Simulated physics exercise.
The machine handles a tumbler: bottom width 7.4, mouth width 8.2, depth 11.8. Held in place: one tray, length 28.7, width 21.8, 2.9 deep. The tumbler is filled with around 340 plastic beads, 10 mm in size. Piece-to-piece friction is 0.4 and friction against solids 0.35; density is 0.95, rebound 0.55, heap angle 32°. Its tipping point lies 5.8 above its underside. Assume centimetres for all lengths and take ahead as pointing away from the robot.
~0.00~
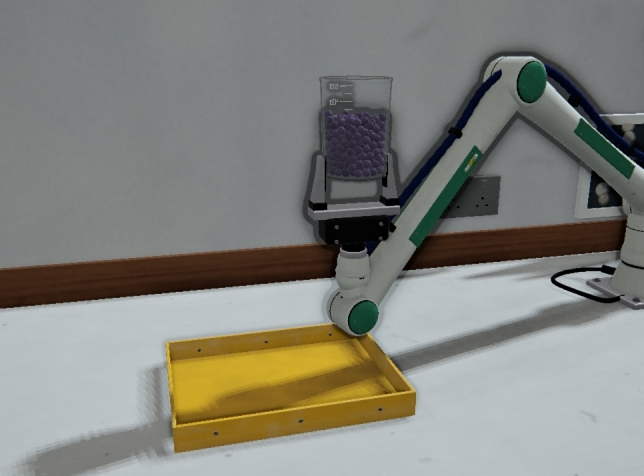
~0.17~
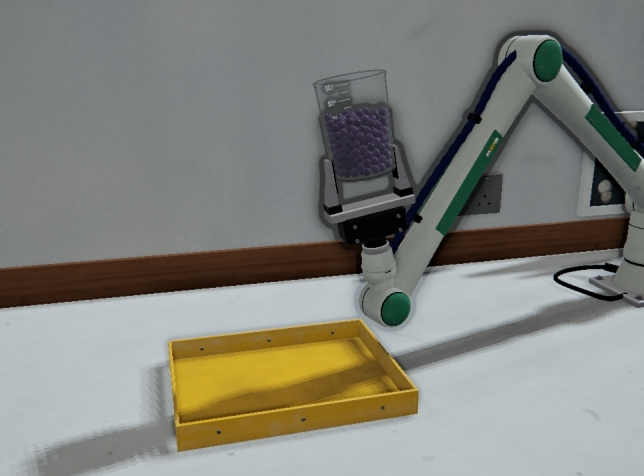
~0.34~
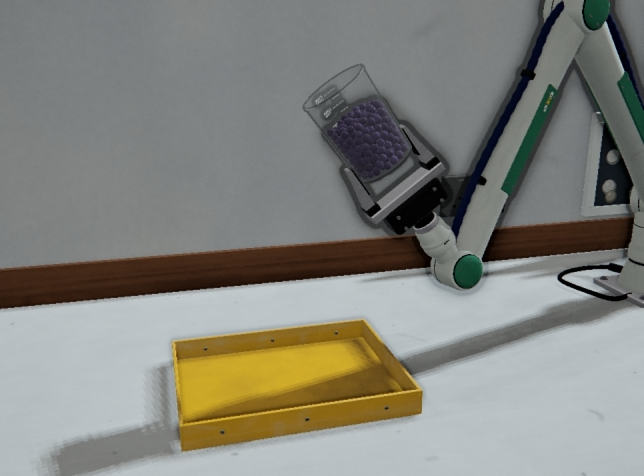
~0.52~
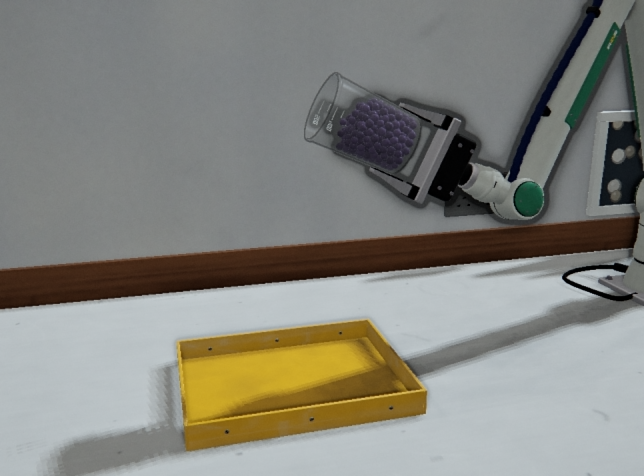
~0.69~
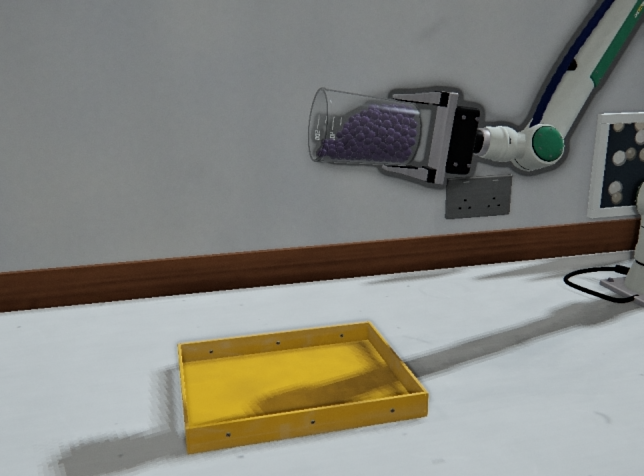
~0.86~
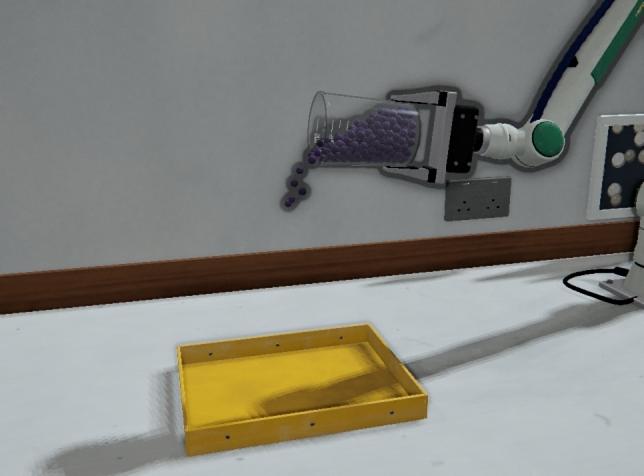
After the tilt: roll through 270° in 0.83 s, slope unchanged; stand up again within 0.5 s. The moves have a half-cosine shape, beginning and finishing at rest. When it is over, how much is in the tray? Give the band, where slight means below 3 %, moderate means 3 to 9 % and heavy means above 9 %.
The band is heavy.
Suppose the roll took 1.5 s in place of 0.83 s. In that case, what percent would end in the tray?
Then about 35 per cent.
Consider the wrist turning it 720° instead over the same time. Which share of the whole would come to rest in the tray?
Around 30 %.
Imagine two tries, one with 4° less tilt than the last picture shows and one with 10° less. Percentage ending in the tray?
Around 15 percent on the first try, 5 percent on the second.
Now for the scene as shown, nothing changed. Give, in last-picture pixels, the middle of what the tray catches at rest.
Centre point: Close to (241, 386).
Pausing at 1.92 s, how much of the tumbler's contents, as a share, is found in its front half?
It's close to 65 percent.
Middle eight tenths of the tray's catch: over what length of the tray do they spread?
About 22 cm.
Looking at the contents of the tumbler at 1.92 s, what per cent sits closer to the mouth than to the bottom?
Mouth-half share: Approx. 35 in a hundred.
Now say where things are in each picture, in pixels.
The first picture shows tumbler middle at (355, 128), upright; upper third of the load around (356, 126), from x 330 to 385, top at y 115; 345 in the tumbler.
The second picture shows tumbler middle at (357, 127), tipped 10°; upper third of the load around (358, 124), from x 330 to 390, top at y 110.
The third picture shows tumbler middle at (360, 127), tipped 36°; upper third of the load around (368, 123), from x 330 to 405, top at y 105.
The fourth picture shows tumbler middle at (364, 127), tipped 64°; upper third of the load around (377, 118), from x 340 to 415, top at y 100.
The fifth picture shows tumbler middle at (365, 130), tipped 82°; upper third of the load around (383, 120), from x 320 to 415, top at y 105.
The sixth picture shows tumbler middle at (364, 132), tipped 84°; upper third of the load around (386, 125), from x 290 to 410, top at y 110; 340 in the tumbler, 5 in flight or on a rim.
By 1.39 s, tipped 84°, highest piece 37 above the table; 297 in the tumbler, 15 in the tray, 1 on the table or floor, 32 in flight or on a rim.
By 1.92 s, tipped 46°, highest piece 36 above the table; 248 in the tumbler, 83 in the tray, 1 on the table or floor, 13 in flight or on a rim.
By 2.39 s, upright, highest piece 36 above the table; 248 in the tumbler, 93 in the tray, 4 on the table or floor.
By 3.09 s, upright, highest piece 36 above the table; 248 in the tumbler, 93 in the tray, 4 on the table or floor.
Final count, 248 in the tumbler, 93 in the tray, 4 on the table or floor. That is 27 % in the tray.
